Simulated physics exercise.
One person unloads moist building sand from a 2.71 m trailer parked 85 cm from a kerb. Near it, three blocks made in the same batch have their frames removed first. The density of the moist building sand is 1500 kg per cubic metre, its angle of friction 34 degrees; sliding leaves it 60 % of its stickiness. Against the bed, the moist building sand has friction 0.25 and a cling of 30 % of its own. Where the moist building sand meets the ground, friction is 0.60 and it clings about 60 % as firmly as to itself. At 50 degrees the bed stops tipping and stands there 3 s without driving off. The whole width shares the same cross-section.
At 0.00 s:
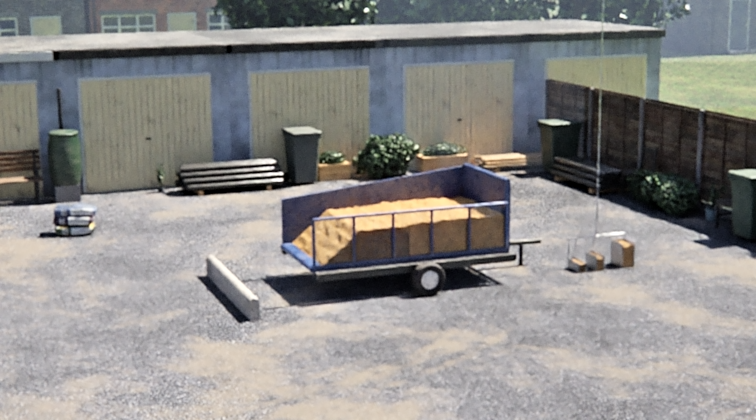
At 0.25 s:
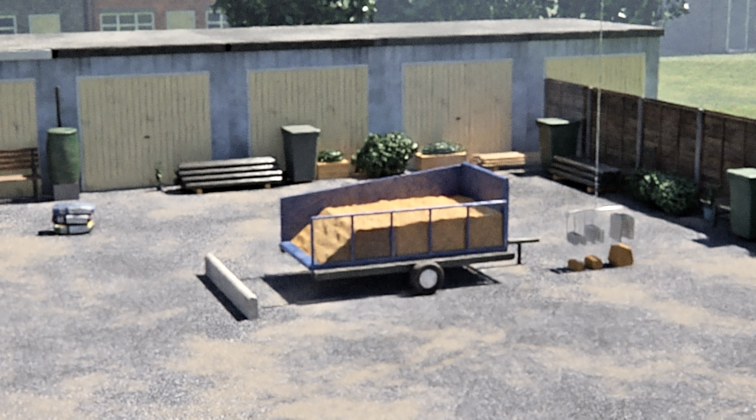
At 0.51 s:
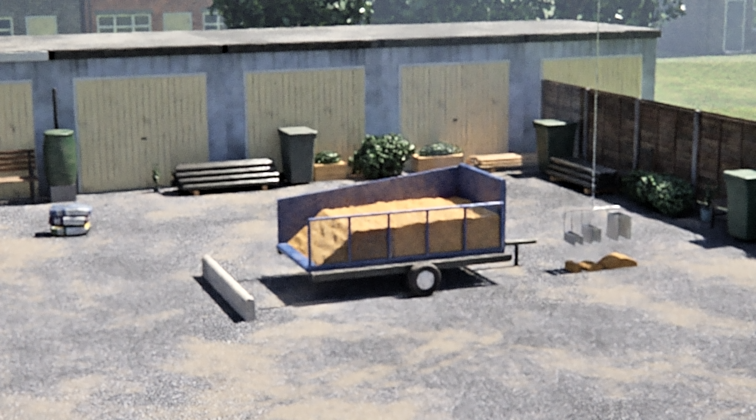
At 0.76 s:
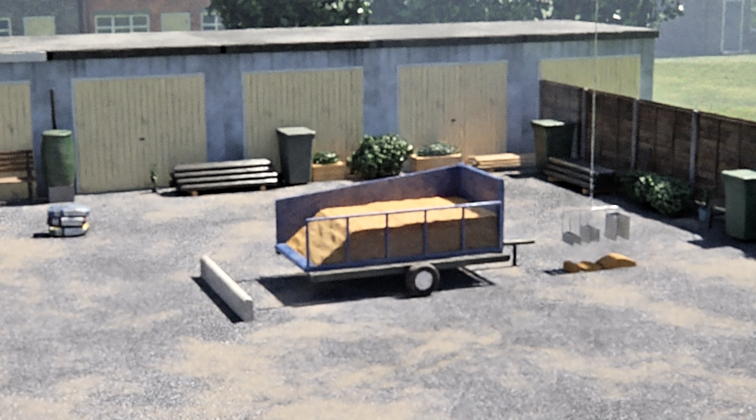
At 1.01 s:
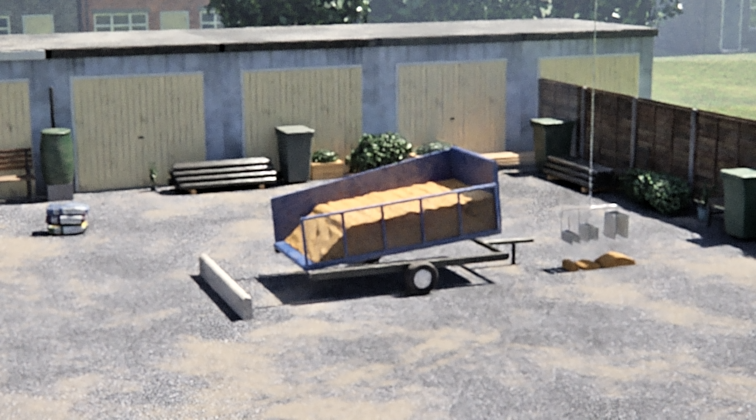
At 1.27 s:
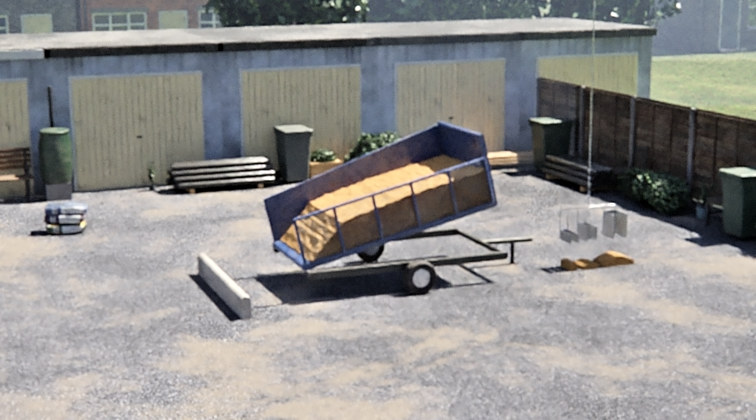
Blue trailer bed of sand tilting up at its right end in a gravel yard, after three small sand blocks beside it slump.
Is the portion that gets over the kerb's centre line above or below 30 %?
Share past the kerb's centre line: Greater than 30 per cent.
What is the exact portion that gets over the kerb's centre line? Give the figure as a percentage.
Close to 35 in a hundred.
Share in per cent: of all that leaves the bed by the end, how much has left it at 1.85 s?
I'd put it near 10 per cent.
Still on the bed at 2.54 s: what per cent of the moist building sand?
About 50 percent.
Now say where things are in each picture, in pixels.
Top of the high end at (505, 182), tilt 0 degrees; front end of the moist building sand at (327, 265); test blocks 12 cm, 18 cm, 32 cm high (left to right), in the first frame.
Top of the high end at (504, 181), tilt 0 degrees; front end of the moist building sand at (325, 263); test blocks 11 cm, 14 cm, 26 cm high (left to right), in the second frame.
Top of the high end at (501, 182), tilt 0 degrees; front end of the moist building sand at (322, 265); test blocks 11 cm, 9.2 cm, 15 cm high (left to right), in the third frame.
Top of the high end at (499, 182), tilt 0 degrees; front end of the moist building sand at (321, 265); test blocks 11 cm, 9.0 cm, 15 cm high (left to right), in the fourth frame.
Top of the high end at (492, 164), tilt 5 degrees; front end of the moist building sand at (319, 262); test blocks 11 cm, 9.0 cm, 15 cm high (left to right), in the fifth frame.
Top of the high end at (479, 138), tilt 13 degrees; front end of the moist building sand at (314, 261); test blocks 11 cm, 9.0 cm, 15 cm high (left to right), in the sixth frame.
By 1.85 s, the tilt is 31 degrees, 95 % is on the bed and 0 % past the kerb's middle.
By 2.54 s, the tilt is 50 degrees, 50 % is on the bed and 0 % past the kerb's middle.
By 3.23 s, the tilt is 50 degrees, 2 % is on the bed and 31 % past the kerb's middle.
By 3.91 s, the tilt is 50 degrees, 1 % is on the bed and 35 % past the kerb's middle.
By 5.61 s, at the end, the tilt is 50 degrees, 1 % is on the bed and 35 % past the kerb's middle.
